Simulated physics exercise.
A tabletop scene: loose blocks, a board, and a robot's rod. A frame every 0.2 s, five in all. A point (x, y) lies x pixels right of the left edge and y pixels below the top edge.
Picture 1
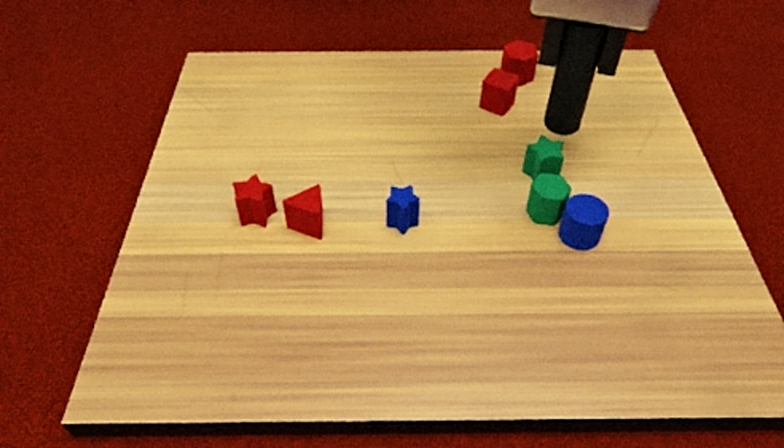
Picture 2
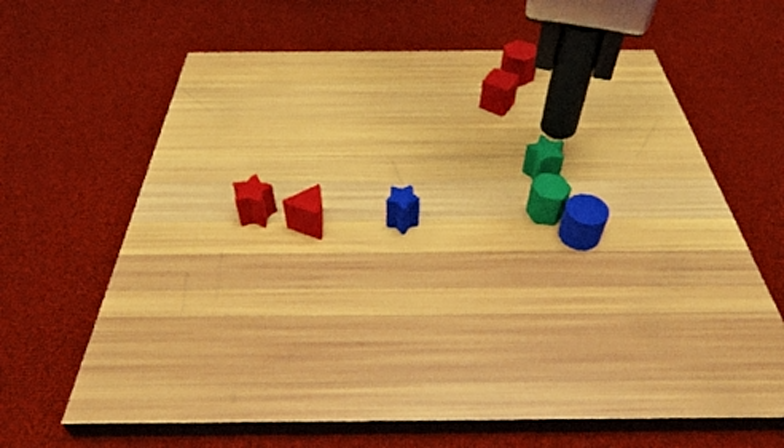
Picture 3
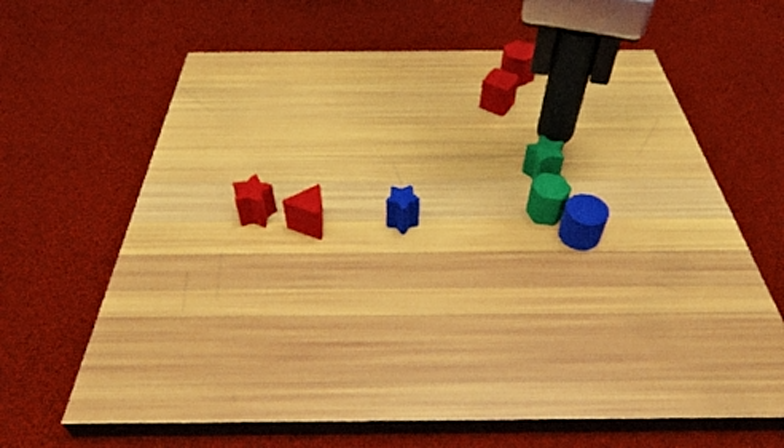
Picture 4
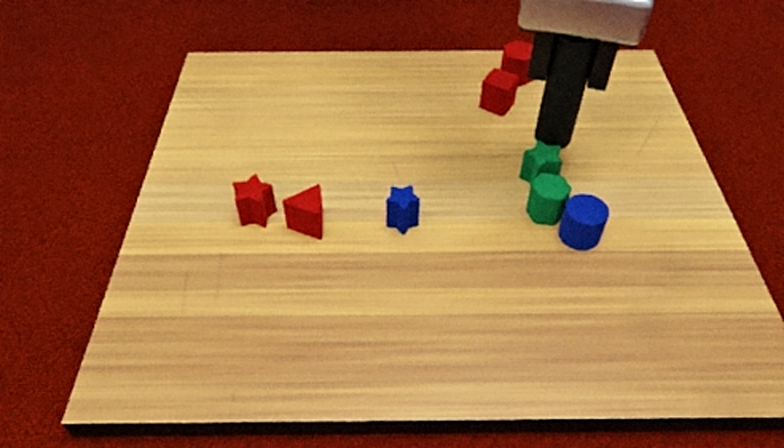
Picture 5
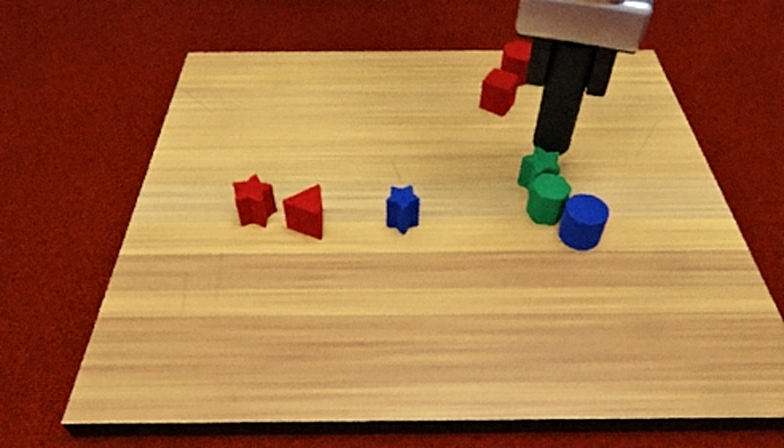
A black rod on a robot arm inches down and slightly left at the upper right of a pale wooden board, seen from above at an angle by a still camera. A green star, green hexagonal block and blue cylinder sit below it, two red blocks behind, and a blue star, red triangle and red star farther left. The rod nudges the green star slightly toward the viewer, while the other blocks stay still.
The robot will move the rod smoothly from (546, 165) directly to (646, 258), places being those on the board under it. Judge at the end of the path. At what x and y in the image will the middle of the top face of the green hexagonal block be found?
My prediction: (545, 200).
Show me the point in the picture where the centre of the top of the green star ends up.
It should be at (559, 177) by then.
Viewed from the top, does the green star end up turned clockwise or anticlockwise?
From above, it turns clockwise.
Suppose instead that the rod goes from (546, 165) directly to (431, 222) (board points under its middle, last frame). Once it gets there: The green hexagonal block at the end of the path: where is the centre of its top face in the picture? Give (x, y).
If I read the scene right, the answer is (546, 200).
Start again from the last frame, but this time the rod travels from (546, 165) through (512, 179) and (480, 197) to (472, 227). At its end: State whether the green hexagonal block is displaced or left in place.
It is carried off its spot.
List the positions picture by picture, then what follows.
The first frame shows tip of the rod at (561, 125), middles of tops, green star at (548, 147), green hexagonal block at (552, 186), blue circle at (588, 209).
The second frame shows rod at (558, 129), nothing pushed.
The third frame shows rod at (555, 134), nothing pushed.
The fourth frame shows rod at (552, 139), green star at (545, 152).
The fifth frame shows rod at (551, 145), green star at (543, 159), green hexagonal block at (552, 186), blue circle at (588, 209).
What follows on the original path. One third of the way, rod at (583, 174); green star at (555, 176), turned 45° clockwise; green hexagonal block at (546, 200), turned 20° clockwise.
Two thirds of the way, rod at (618, 205); green star at (559, 177), turned 60° clockwise; green hexagonal block at (545, 200), turned 20° clockwise; blue circle at (591, 217).
At the end, rod at (655, 239); green star at (559, 177), turned 60° clockwise; green hexagonal block at (545, 200), turned 20° clockwise; blue circle at (592, 217).
